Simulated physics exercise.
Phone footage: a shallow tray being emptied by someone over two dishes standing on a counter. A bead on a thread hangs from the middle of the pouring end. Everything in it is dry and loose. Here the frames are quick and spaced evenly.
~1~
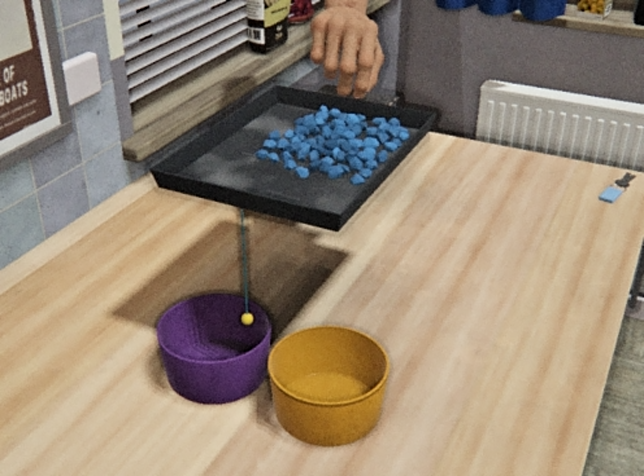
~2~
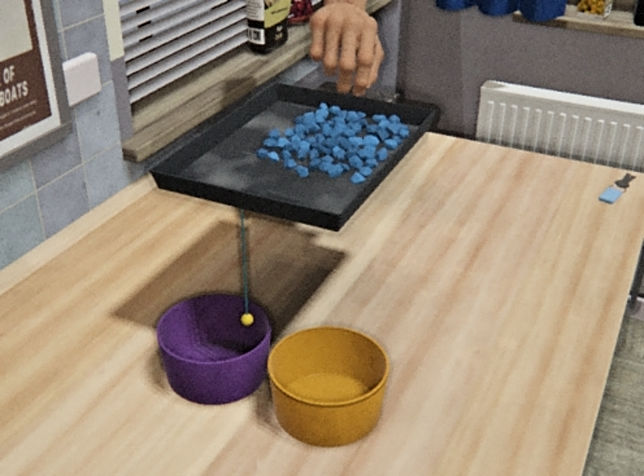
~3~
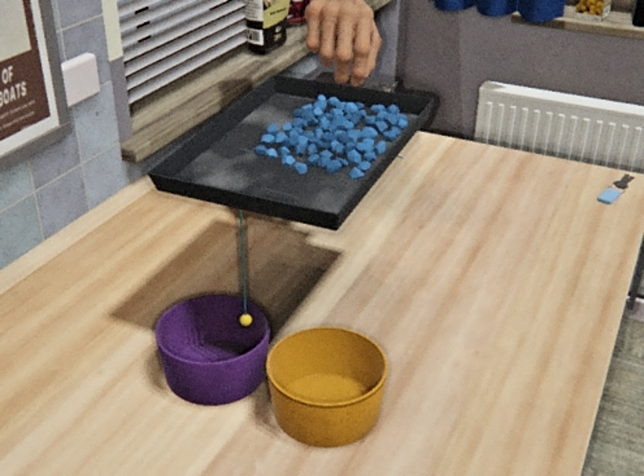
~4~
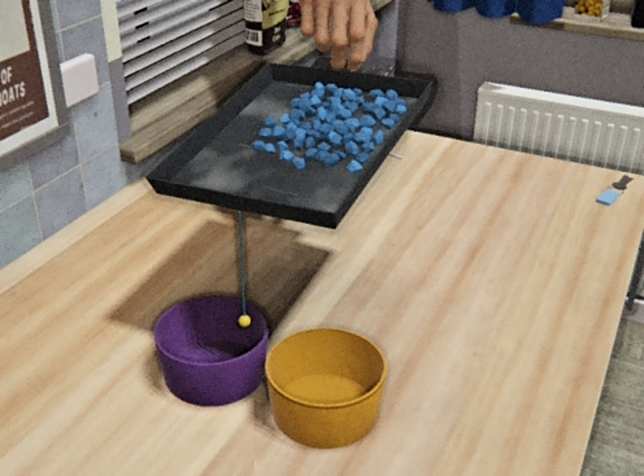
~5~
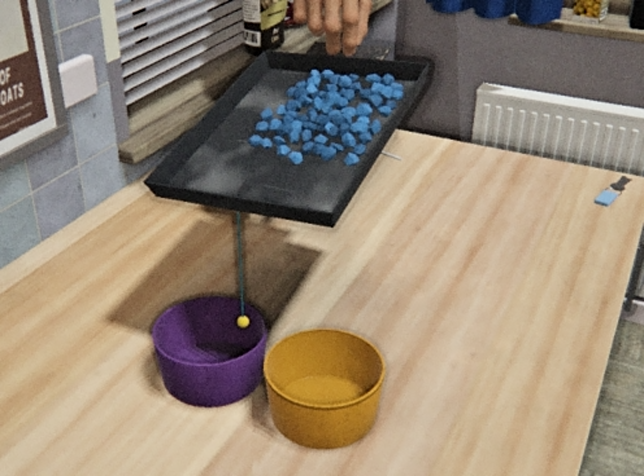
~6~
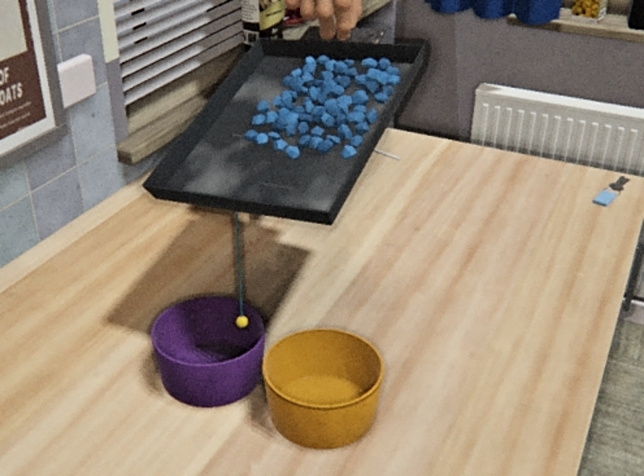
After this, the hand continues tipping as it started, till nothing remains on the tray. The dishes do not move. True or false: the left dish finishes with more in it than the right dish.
True.
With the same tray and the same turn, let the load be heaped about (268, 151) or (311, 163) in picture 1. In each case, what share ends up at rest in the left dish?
The first start gives 50 percent and the second 50 percent.
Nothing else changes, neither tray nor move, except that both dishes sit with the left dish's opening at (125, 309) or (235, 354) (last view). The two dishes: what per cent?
In turn about 70 and about 20 percent.
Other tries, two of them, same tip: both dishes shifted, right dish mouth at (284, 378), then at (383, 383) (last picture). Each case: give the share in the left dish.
About 90 and 0 per cent respectively.
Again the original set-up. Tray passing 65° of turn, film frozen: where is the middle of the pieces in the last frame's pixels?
I'd put it at about (195, 187).
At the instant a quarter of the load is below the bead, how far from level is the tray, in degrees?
Tilt: Around 80 degrees.
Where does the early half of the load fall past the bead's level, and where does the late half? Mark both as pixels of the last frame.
Starting near (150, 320), moving on to near (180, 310).
Shortly afterwards, tray tipped steeply; all but a few on the tray; a little in the air.
Next, tray tipped past a quarter turn; near a quarter on the tray; near a quarter in the left dish; near a third outside both; a little in the air.
Some moments later, tray tipped past a quarter turn; near half in the left dish; near half outside both.
In the end, tray tipped past a quarter turn; none at all in the right dish; near half in the left dish; near half outside both.
